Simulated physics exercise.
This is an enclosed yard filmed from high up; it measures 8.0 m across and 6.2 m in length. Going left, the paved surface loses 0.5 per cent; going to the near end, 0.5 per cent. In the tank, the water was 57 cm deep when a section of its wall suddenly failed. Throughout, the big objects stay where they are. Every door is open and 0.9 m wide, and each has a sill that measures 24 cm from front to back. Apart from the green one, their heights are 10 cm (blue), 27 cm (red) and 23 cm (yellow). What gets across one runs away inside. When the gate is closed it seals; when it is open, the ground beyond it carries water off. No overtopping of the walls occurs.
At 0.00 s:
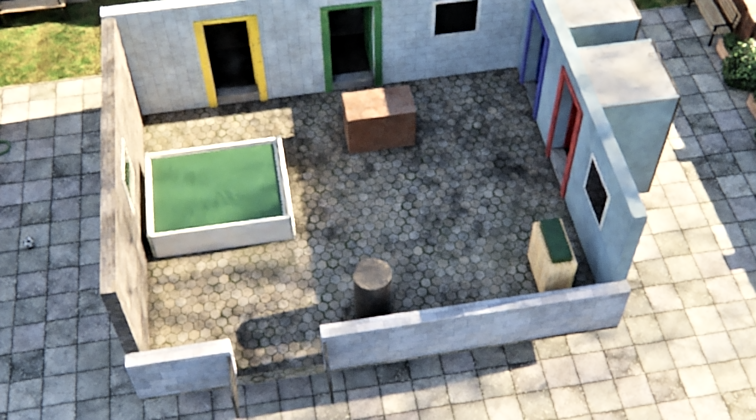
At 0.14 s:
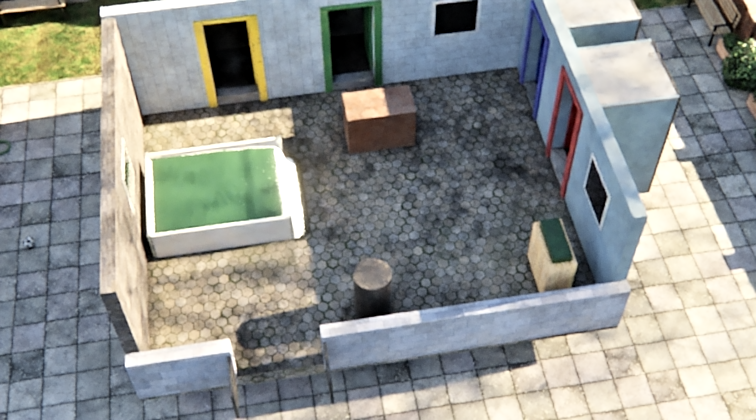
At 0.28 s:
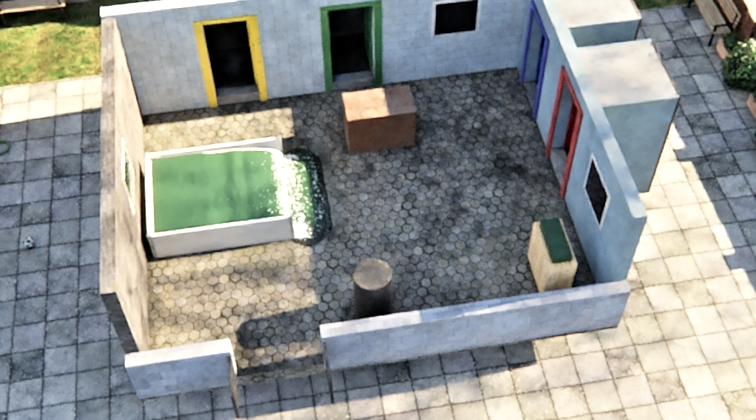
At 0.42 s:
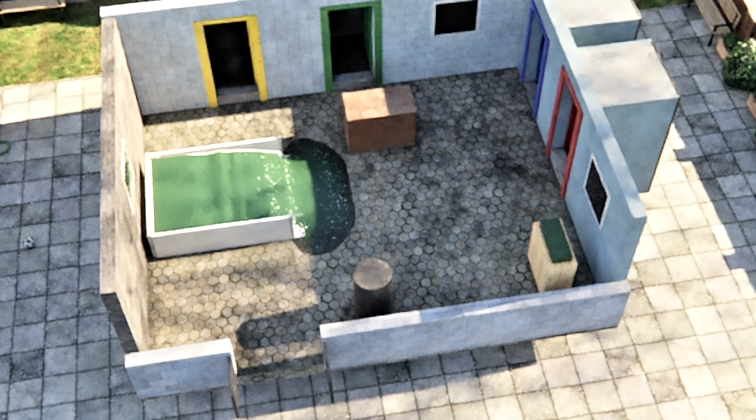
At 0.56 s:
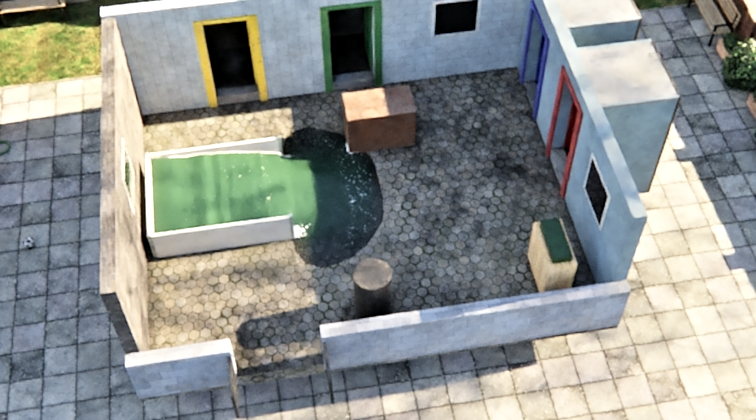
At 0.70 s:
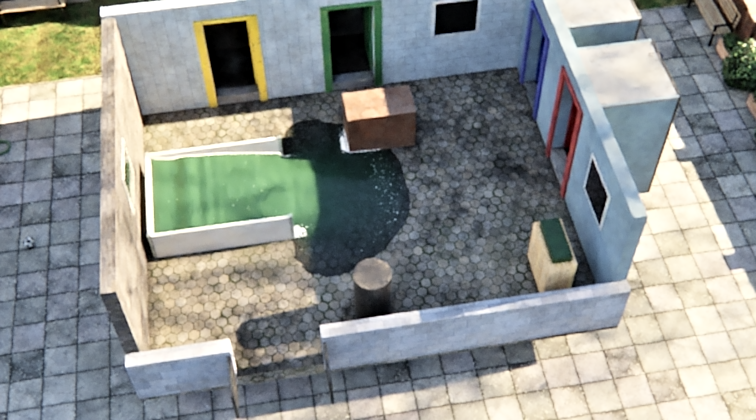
In the video, a white-walled tank of green water stands in a paved yard until its right side gives way, and the water pours out, spreading rightward across the paving and around the base of a brown block.
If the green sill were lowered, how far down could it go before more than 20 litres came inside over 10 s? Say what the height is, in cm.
Down to about 8 cm.
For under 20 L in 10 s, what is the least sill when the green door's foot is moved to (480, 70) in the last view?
It needs about 9.5 cm.
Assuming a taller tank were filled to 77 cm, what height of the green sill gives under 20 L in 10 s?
Then around 12.5 centimetres.
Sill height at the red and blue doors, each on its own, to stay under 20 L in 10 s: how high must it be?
About 18 cm at red and 7.0 cm at blue.
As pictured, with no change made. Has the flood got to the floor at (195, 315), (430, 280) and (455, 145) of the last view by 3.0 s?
So the three spots come out spared, swamped, swamped, in that order.
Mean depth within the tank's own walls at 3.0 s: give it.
About 17 centimetres on average.
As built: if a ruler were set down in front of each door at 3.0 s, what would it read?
Lab note, cm: Blue 10; red 24; yellow 2; green 11.
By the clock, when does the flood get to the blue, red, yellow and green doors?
Blue at 2.4 s, red at 1.6 s, yellow at 2.6 s and green at 1.4 s.
After 1.4 s water covers 30 % of the floor, deepest (28 cm) near (343, 150); 1 cm at the green door, 0 litres in over its 21 cm sill.
After 3.0 s water covers 60 % of the floor, deepest (25 cm) near (551, 170); 11 cm at the green door, 0 litres in over its 21 cm sill.
After 10.0 s water covers 100 % of the floor, deepest (12 cm) near (411, 337); 6 cm at the green door, 0 litres in over its 21 cm sill.
At the green door as built, the water arrived by 1.4 s and peaked near 12 cm at 2.0 s.
Run again over the same 10 s with other heights there, 30 litres in over 7 cm, 11 litres over 9.5 cm. The limit of 20 litres is kept from about 8 cm up.
